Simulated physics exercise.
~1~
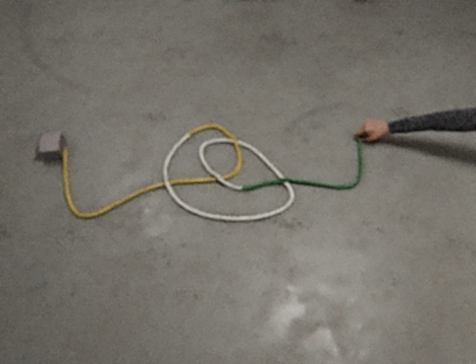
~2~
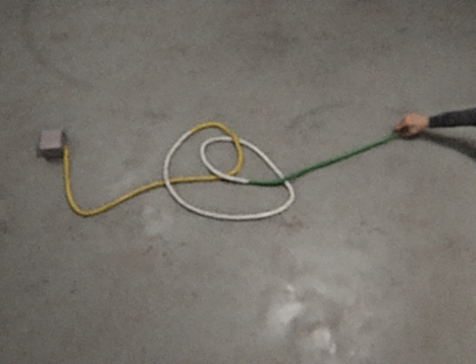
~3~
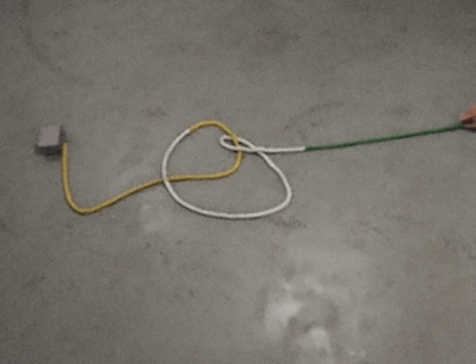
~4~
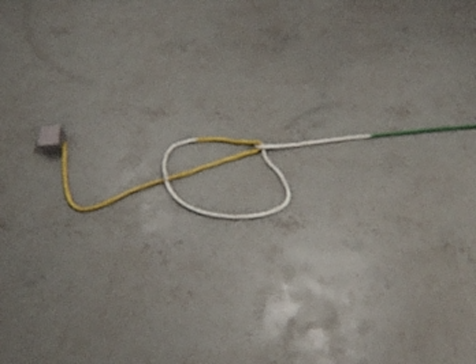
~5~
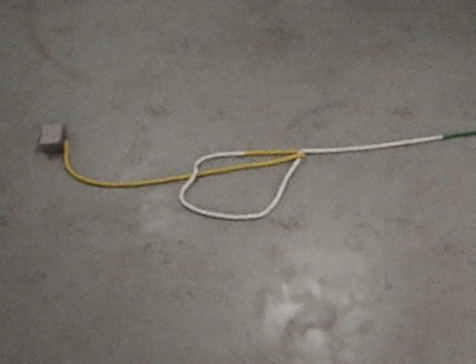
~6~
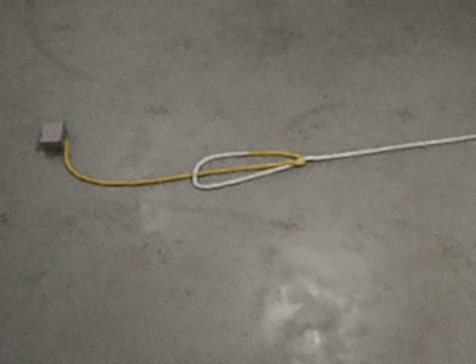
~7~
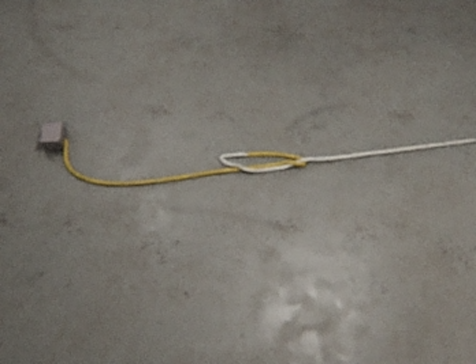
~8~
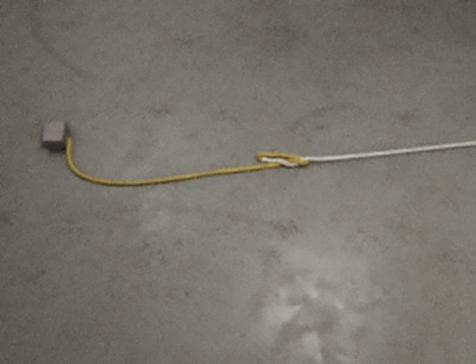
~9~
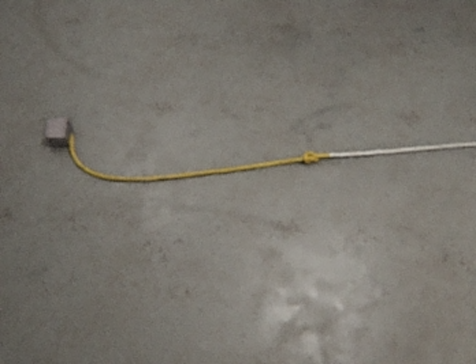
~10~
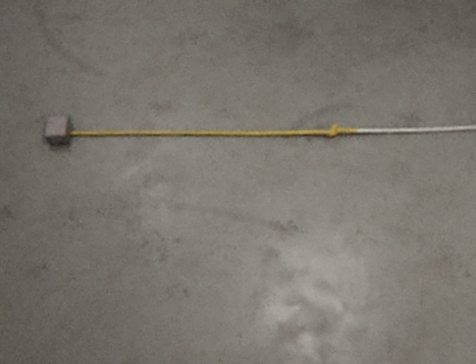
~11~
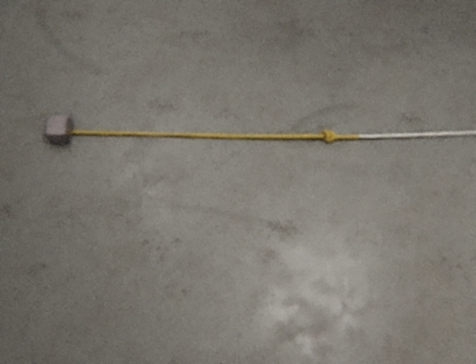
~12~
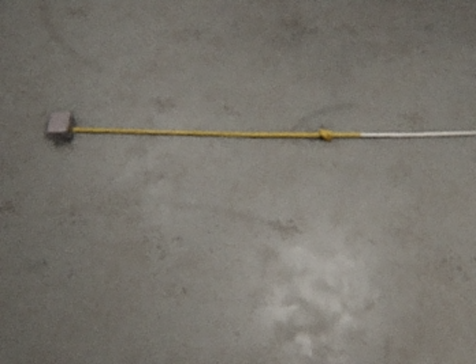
In this clip, a hand pulls the green end of a looped yellow, white and green rope to the right across a grey floor, while its yellow end stays attached to a small block; the loops shrink and tighten into a small knot in the yellow section, leaving the rope straight.
